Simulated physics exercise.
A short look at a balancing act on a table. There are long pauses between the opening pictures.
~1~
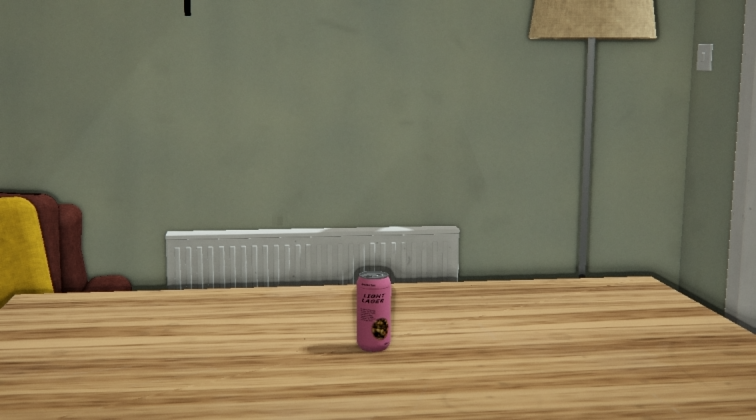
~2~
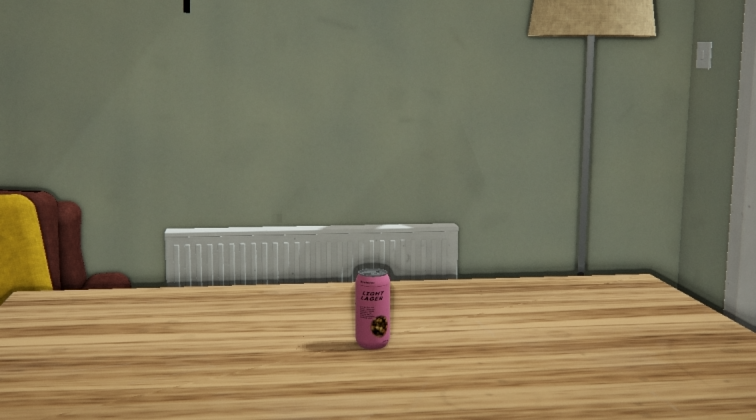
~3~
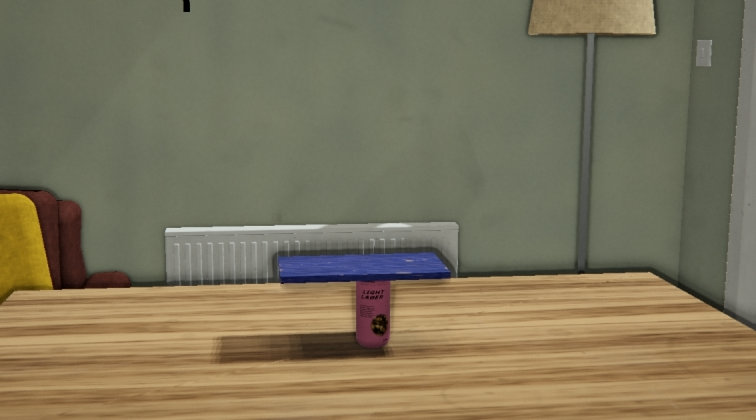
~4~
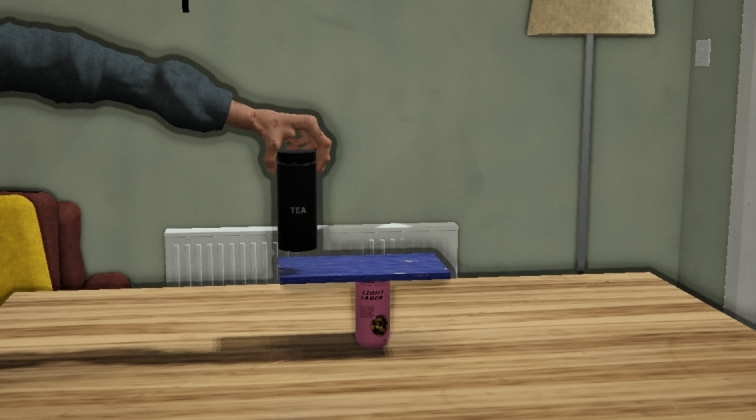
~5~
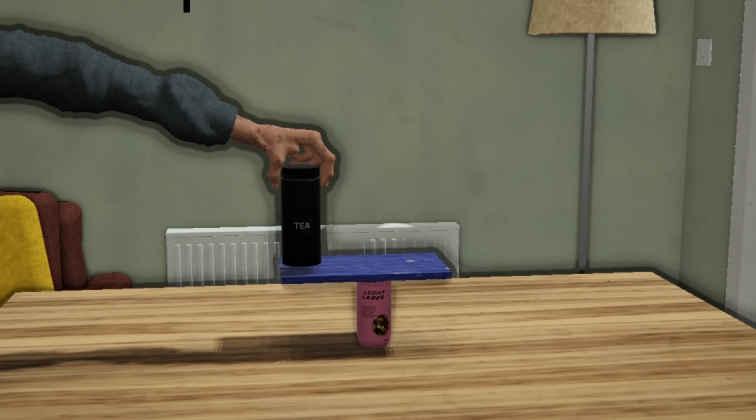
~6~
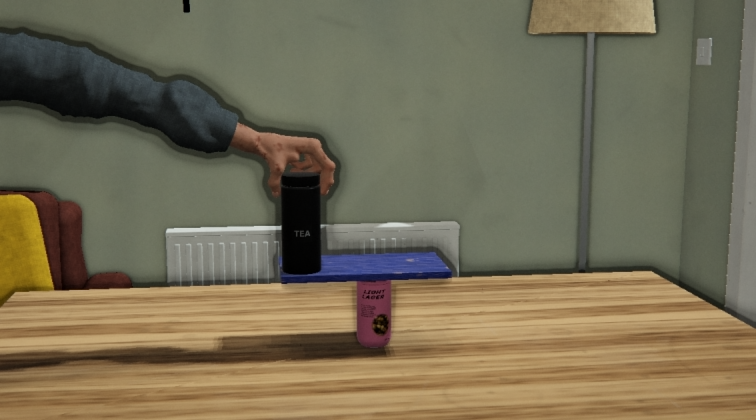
A blue board appears on top of a pink can standing on a wooden table, and then a hand reaches in from the left and lowers a black tea jar onto the board's left end, keeping hold of it.
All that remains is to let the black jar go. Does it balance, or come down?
The stack comes apart.
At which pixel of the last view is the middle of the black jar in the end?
Around (207, 347).
Then, 0.30 s later than the last frame, black jar now fallen; blue board tilted by 54°.
Then, 0.50 s later than the last frame, blue board on its side.
When it is over, fallen, black jar; lying over in the stack, blue board; pink can as before. End places, in pixels of the last picture, black jar near (207, 347). The stack gives way.
